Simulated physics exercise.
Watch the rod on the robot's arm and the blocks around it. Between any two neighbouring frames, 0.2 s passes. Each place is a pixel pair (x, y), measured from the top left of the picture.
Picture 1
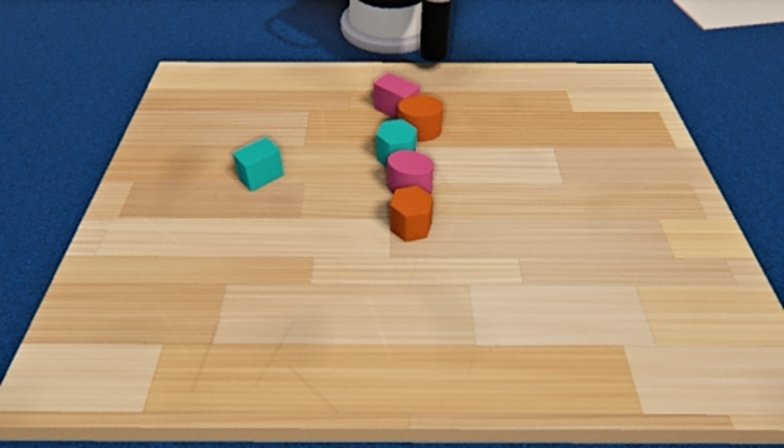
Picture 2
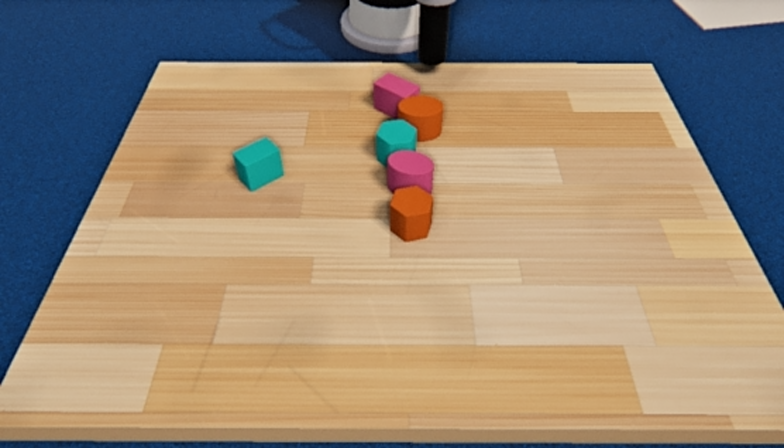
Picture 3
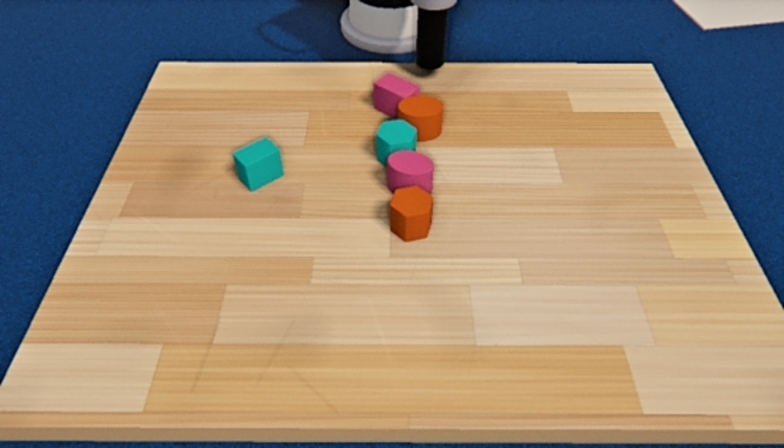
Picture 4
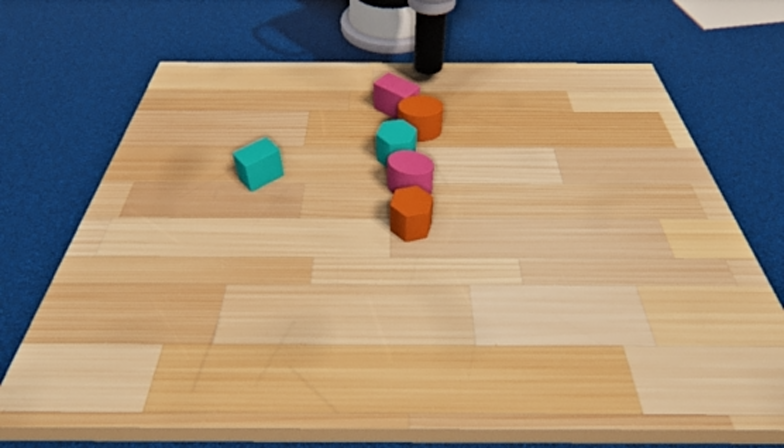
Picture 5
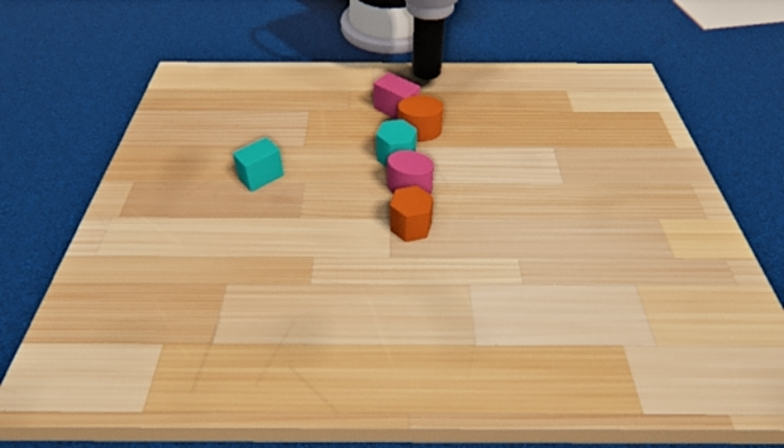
At the start, a black rod on a robot's arm hangs at the far edge of a wooden board, behind a loose column of pink, orange and turquoise blocks, with another turquoise block off to the left. The rod edges slightly nearer and a touch left, while all the blocks stay still.
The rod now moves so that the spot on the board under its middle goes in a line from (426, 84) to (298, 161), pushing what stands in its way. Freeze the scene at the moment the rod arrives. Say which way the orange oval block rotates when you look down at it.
Top view: Counterclockwise.
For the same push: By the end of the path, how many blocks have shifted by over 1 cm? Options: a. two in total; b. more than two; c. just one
I choose c.
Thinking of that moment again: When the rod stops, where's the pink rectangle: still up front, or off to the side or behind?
The rod loses it on the way.
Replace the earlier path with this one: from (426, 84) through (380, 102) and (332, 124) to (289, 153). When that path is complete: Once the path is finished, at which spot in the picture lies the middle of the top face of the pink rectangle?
It is going to be at (379, 97).
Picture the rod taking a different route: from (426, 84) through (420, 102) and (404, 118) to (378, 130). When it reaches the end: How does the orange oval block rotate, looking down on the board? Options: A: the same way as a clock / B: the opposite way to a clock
I'll go with B - the opposite way to a clock.
On the path given first. One third of the way, rod (387, 95); pink rectangle (379, 98), turned 35° anticlockwise; orange oval block (420, 108), turned 20° anticlockwise.
Two thirds of the way, rod (344, 121); pink rectangle (363, 120), turned 75° anticlockwise; orange oval block (420, 108), turned 20° anticlockwise.
At the end, rod (296, 148); turquoise rectangle still; pink rectangle (363, 121), turned 80° anticlockwise; orange oval block (420, 108), turned 20° anticlockwise.
